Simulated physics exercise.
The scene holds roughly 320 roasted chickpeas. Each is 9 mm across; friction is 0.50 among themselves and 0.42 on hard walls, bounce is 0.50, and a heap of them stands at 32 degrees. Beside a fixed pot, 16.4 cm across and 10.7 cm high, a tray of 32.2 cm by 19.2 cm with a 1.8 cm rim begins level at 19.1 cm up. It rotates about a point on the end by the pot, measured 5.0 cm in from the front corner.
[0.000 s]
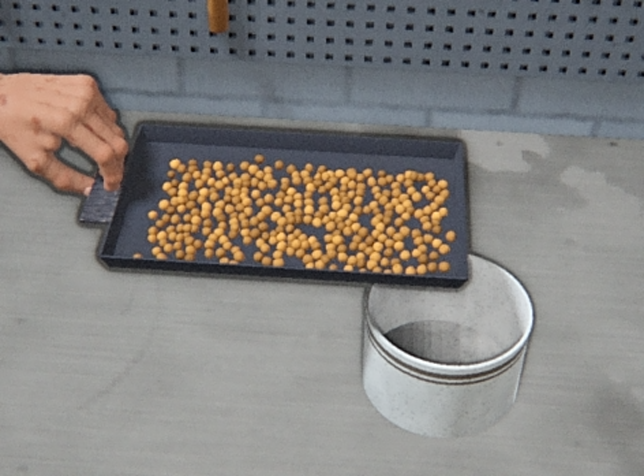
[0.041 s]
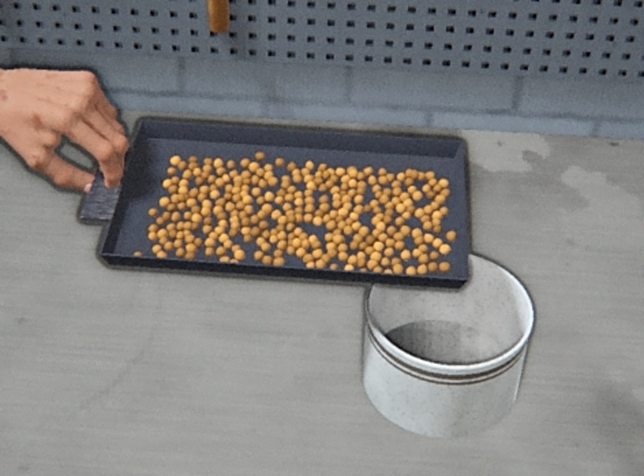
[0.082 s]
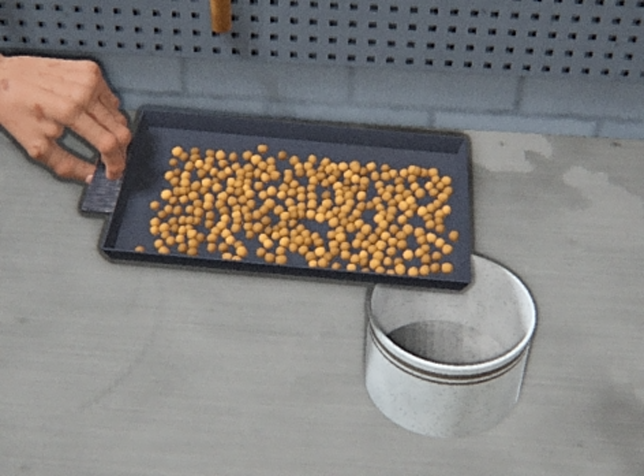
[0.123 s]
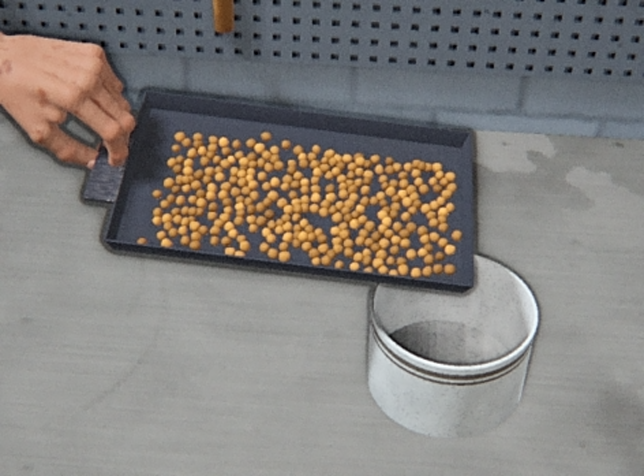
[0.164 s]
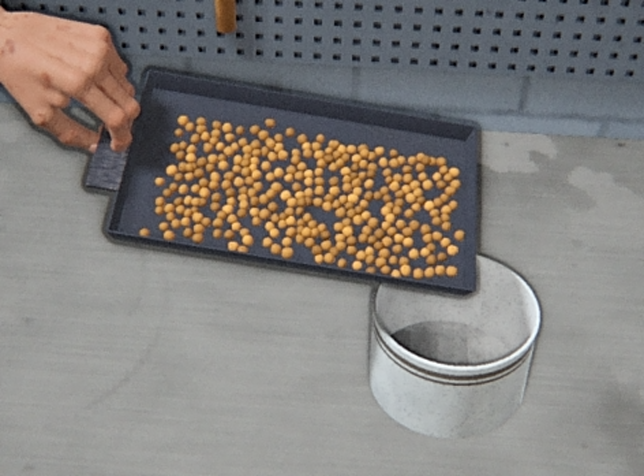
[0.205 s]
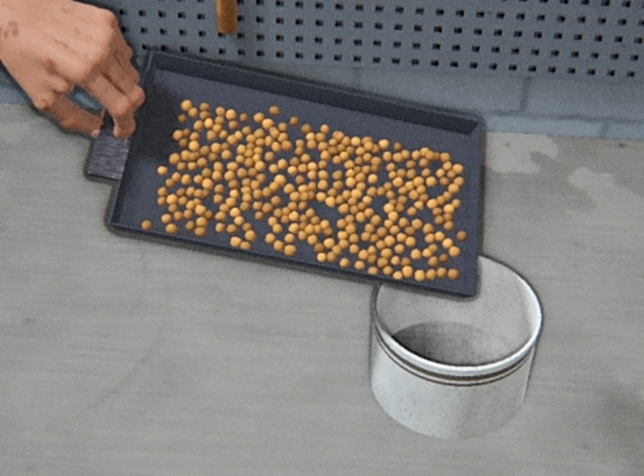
The footage shows a hand gripping the handle of a dark tray of roasted chickpeas beside a pale pot, first nearly level, then raising the left end so the tray slopes down toward the right, the chickpeas staying spread across it.
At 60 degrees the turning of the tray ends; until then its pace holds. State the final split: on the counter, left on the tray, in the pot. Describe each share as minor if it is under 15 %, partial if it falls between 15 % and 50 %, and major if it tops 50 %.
Counter - partial; tray - major; pot - minor.
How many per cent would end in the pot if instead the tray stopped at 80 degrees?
The pot would get around 35 per cent.
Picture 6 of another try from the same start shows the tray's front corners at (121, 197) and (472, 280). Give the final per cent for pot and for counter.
In the pot: 15 per cent; on the counter: 25 per cent.
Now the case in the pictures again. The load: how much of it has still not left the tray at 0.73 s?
About 90 per cent.
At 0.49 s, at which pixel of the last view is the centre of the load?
I reckon close to (367, 217).
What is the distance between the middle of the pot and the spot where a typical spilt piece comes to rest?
Roughly 18 centimetres.
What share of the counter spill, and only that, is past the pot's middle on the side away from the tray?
It comes to near 50 percent.
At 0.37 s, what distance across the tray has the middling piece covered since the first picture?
Displacement on the tray: About 2 cm.
Then, at 0.37 s, tilt 41 degrees; the tray holds 100 %, the pot 0 %.
After 0.49 s, tilt 56 degrees; the tray holds 100 %, the pot 0 %.
Then, at 0.73 s, tilt 60 degrees; the tray holds 90 %, the pot 0 %.
At rest (1.8 s), counter 20 %, tray 75 %, pot 5 %.
